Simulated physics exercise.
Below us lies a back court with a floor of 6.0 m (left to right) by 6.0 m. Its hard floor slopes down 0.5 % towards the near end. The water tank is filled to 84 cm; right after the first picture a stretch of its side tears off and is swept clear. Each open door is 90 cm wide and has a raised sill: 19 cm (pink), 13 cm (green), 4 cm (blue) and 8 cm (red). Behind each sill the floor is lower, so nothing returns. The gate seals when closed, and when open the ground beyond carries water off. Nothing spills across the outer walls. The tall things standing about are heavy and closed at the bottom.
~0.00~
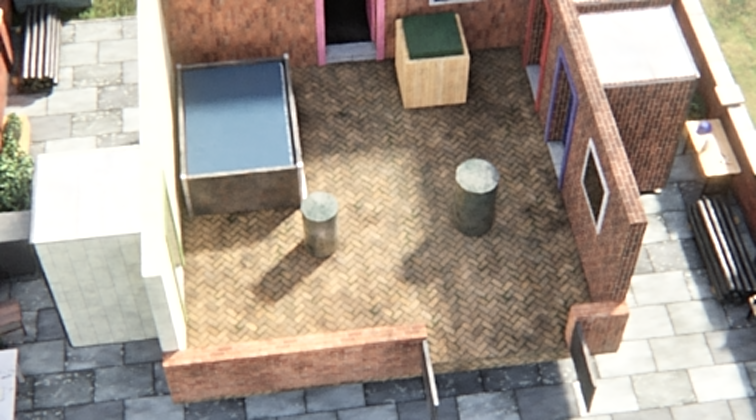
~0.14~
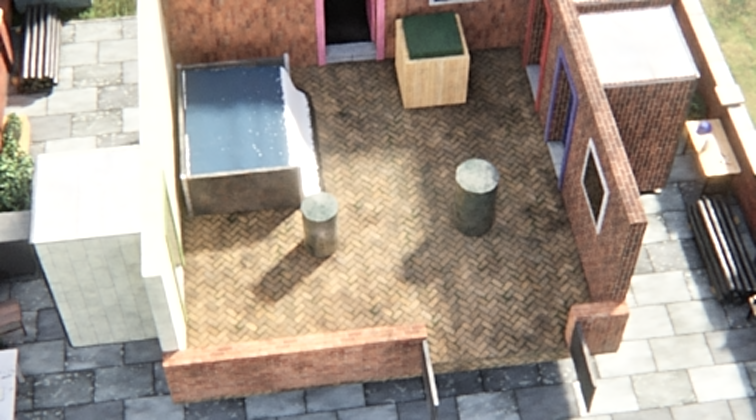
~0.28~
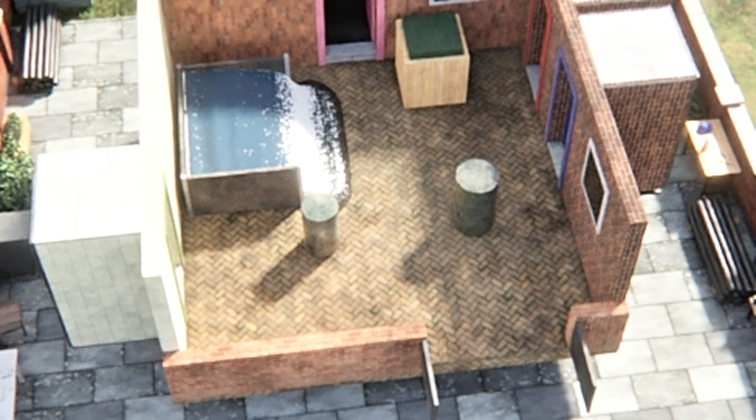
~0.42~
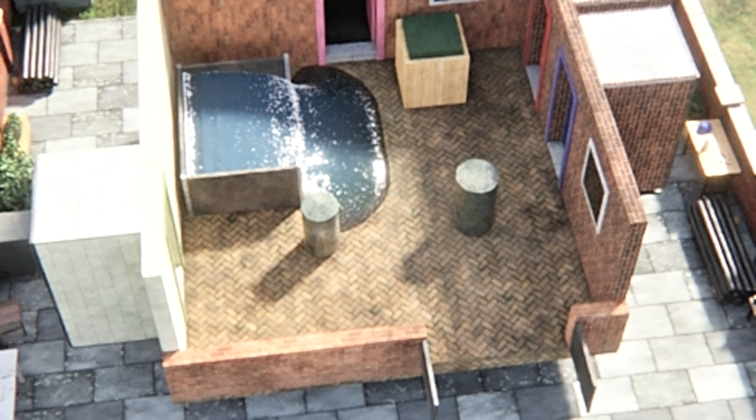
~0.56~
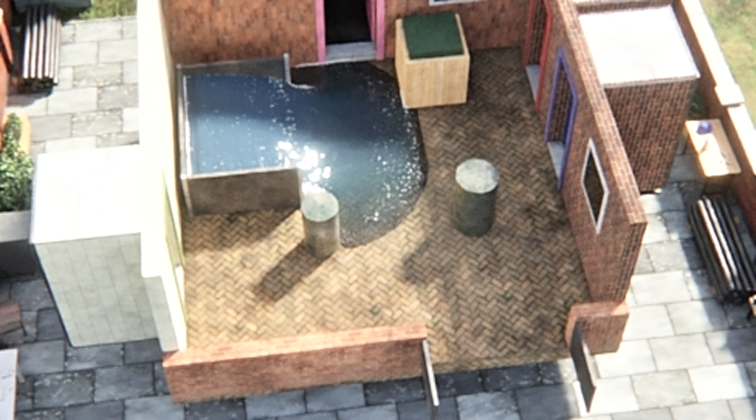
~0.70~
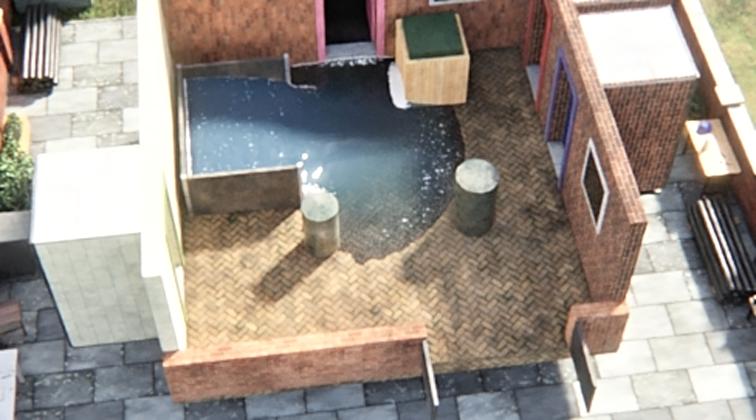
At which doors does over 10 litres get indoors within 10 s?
Within that time: At the pink door it passes the limit; at the green door it does not reach the limit; at the blue door it exceeds the limit; at the red door it passes the limit.
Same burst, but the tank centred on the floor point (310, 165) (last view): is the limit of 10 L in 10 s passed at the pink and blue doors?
Then: Pink under, blue over.
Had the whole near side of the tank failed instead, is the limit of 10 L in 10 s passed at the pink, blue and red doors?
Against that limit: Pink below, blue past it, red above.
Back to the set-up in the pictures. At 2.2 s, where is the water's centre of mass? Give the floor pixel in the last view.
Near (381, 147).
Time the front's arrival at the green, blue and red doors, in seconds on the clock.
Green 5.5 s, blue 1.1 s, red 1.1 s.
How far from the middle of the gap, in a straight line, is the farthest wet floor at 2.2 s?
About 5.8 m.
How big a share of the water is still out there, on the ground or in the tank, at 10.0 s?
About 48 per cent.
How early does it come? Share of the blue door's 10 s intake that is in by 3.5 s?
About 70 per cent.
After 1.4 s water covers 50 % of the floor and is deepest (48 cm) near (538, 129); pink door 26 cm at the sill, 1 L in, green door not reached, blue door 15 cm at the sill, 33 L in, red door 14 cm at the sill, 11 L in.
After 2.2 s water covers 65 % of the floor and is deepest (38 cm) near (535, 121); pink door 27 cm at the sill, 32 L in, green door not reached, blue door 34 cm at the sill, 221 L in, red door 21 cm at the sill, 61 L in.
After 3.5 s water covers 70 % of the floor and is deepest (26 cm) near (554, 188); pink door 15 cm at the sill, 47 L in, green door not reached, blue door 22 cm at the sill, 483 L in, red door 12 cm at the sill, 126 L in.
After 6.0 s water covers 80 % of the floor and is deepest (16 cm) near (595, 330); pink door 7 cm at the sill, 47 L in, green door 2 cm at the sill, 0 L in, blue door 11 cm at the sill, 654 L in, red door 10 cm at the sill, 146 L in.
After 10.0 s water covers 95 % of the floor and is deepest (9 cm) near (188, 377); pink door 6 cm at the sill, 47 L in, green door 5 cm at the sill, 0 L in, blue door 4 cm at the sill, 706 L in, red door 4 cm at the sill, 149 L in.
